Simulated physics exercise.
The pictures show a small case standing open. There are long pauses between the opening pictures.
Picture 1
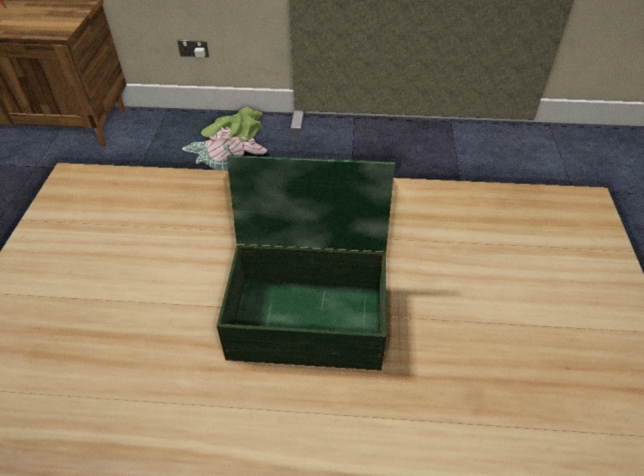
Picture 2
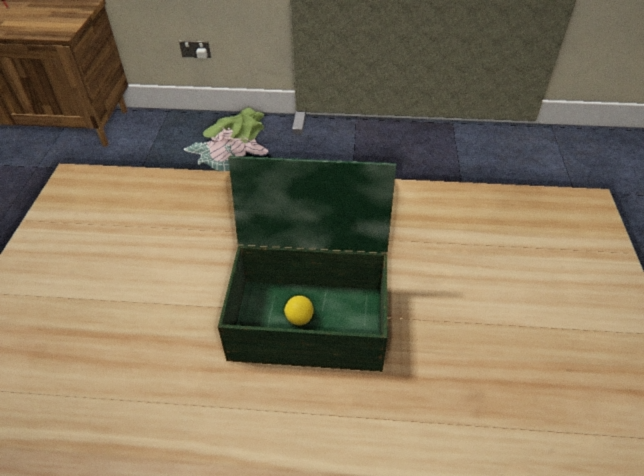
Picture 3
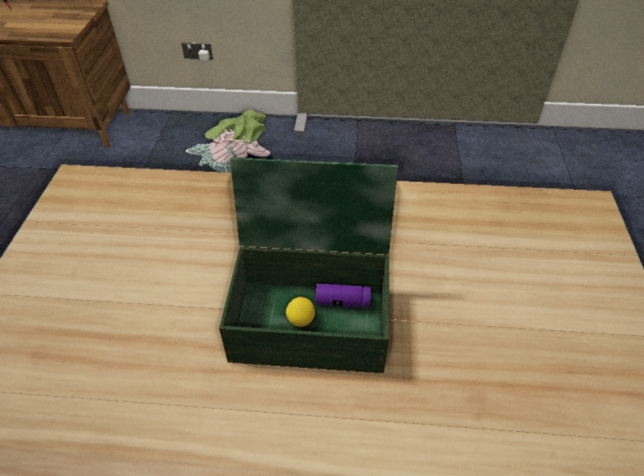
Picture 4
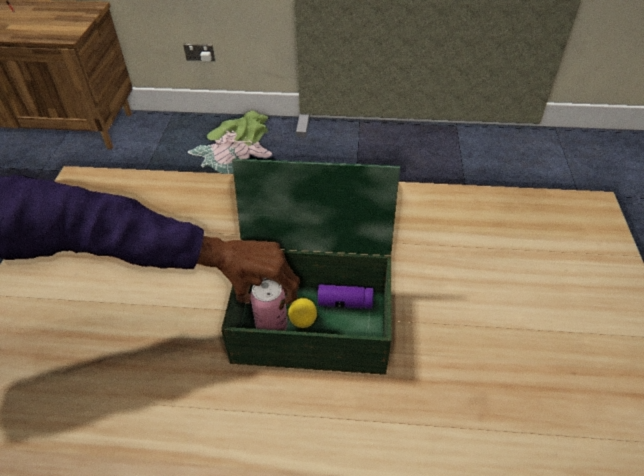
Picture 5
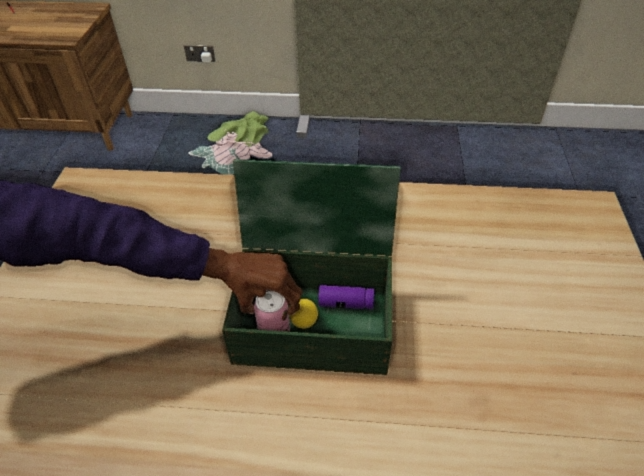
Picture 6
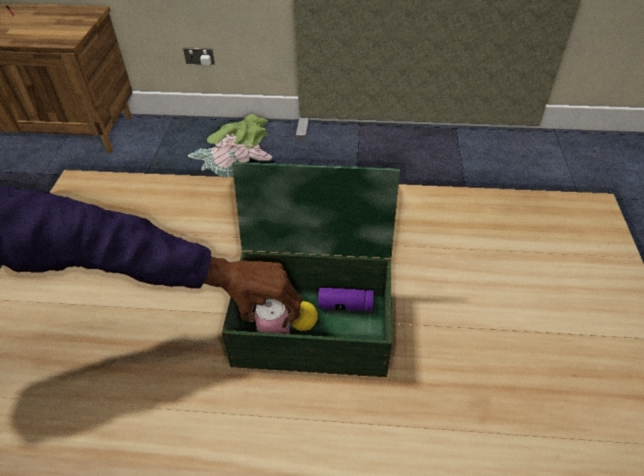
A yellow lemon appears in an open green case on a wooden table, followed by a purple cylinder to its right; then a hand from the left lowers a pink can into the case beside the lemon, still gripping it.
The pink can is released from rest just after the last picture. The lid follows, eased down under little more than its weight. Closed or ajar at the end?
The lid is held up.
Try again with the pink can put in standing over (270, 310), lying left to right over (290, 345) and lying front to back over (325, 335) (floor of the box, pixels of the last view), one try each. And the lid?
First try: It is held up; second try: It shuts flat; third try: It shuts flat.
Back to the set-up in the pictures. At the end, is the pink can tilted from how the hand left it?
The pink can keeps its pose.
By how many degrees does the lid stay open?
About 6°.
Then, 1.40 s after the last picture, lid 74° above the rim.
Then, 1.80 s after the last picture, lid 33° above the rim.
At rest, lid 6° above the rim; all 3 in place. Seen from the same camera at the end, pink can near (273, 328).
